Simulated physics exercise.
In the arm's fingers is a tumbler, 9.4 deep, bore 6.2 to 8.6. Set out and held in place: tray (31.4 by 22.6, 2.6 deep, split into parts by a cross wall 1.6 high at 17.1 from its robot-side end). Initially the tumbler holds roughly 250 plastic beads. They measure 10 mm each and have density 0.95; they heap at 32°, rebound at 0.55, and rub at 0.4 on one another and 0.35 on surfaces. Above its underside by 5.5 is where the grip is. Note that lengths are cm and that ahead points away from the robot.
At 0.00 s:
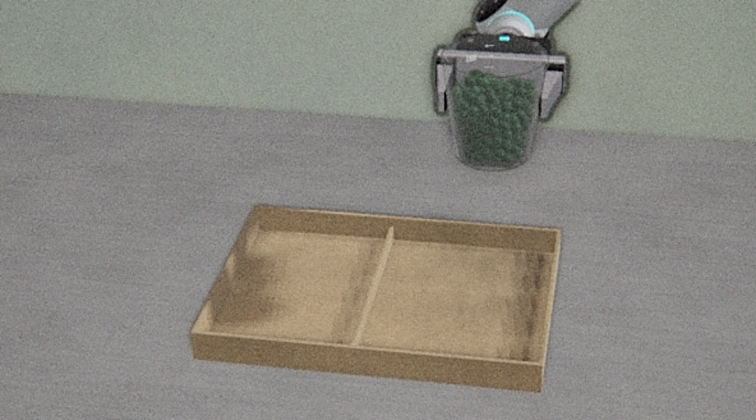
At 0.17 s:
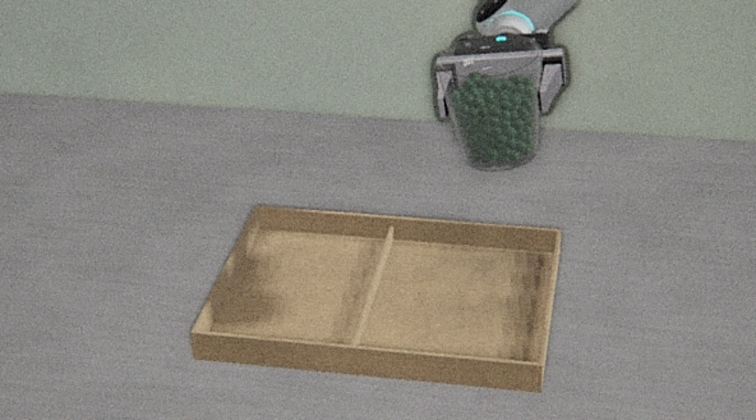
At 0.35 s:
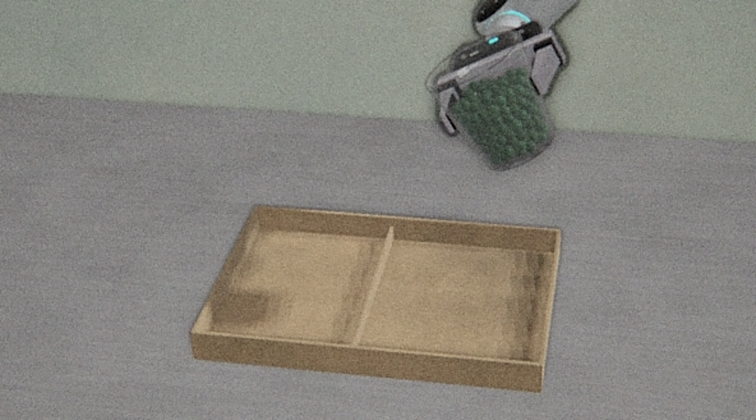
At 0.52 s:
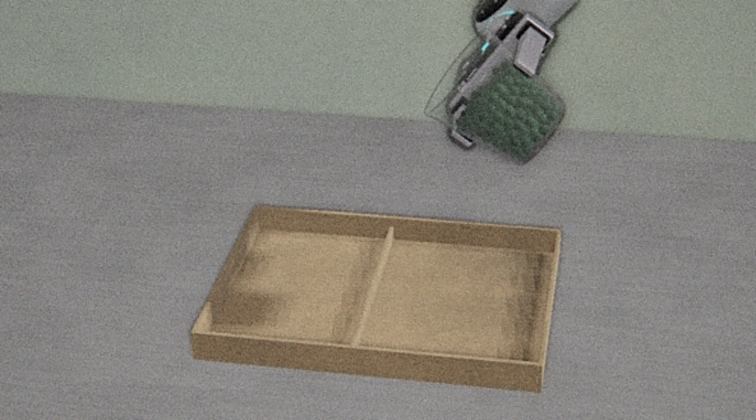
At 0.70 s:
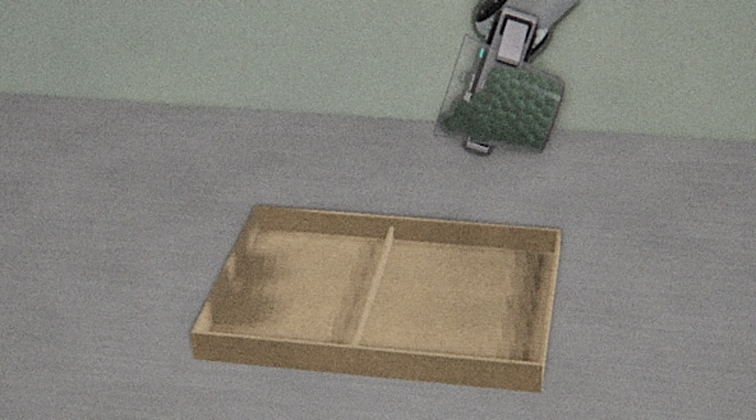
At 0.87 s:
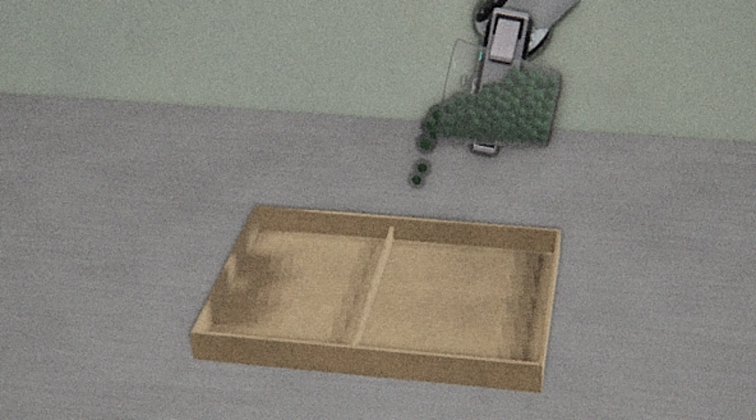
A robot arm held a clear tumbler of green beads above and behind a divided wooden tray, then tilted it steadily to the left until a few beads spilled over the rim.
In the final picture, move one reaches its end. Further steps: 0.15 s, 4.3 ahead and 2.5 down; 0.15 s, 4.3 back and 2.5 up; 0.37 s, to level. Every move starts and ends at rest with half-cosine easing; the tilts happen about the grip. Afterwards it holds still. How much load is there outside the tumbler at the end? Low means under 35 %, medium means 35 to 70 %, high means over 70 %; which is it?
It is medium.
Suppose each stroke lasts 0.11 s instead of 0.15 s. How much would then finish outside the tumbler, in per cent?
I'd expect close to 55 in a hundred.
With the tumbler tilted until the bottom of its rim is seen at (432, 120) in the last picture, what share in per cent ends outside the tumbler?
Estimate: About 10 per cent.
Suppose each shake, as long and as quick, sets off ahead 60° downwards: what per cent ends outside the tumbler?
I'd say close to 20 per cent.
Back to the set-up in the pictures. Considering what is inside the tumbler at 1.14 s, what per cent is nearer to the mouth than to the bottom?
65 %.
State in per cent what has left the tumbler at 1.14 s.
About 30 per cent so far.
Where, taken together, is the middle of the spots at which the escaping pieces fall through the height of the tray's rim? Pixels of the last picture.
I'd say somewhere around (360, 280).
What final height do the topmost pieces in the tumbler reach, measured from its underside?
I'd put it at close to 5.5 centimetres.
After 1.14 s, tilted 82° forward, highest piece 23 above the table; 175 in the tumbler, 8 in the far-side part, 4 in the robot-side part, 61 in flight or on a rim.
After 1.41 s, tilted 24° forward, highest piece 25 above the table; 134 in the tumbler, 66 in the far-side part, 44 in the robot-side part, 4 in flight or on a rim.
After 1.74 s, level, highest piece 23 above the table; 134 in the tumbler, 70 in the far-side part, 42 in the robot-side part, 1 on the table or floor, 1 in flight or on a rim.
After 2.79 s, level, highest piece 23 above the table; 134 in the tumbler, 70 in the far-side part, 43 in the robot-side part, 1 on the table or floor.
At rest, 134 in the tumbler, 70 in the far-side part, 43 in the robot-side part, 1 on the table or floor. That is 46 % outside the tumbler.
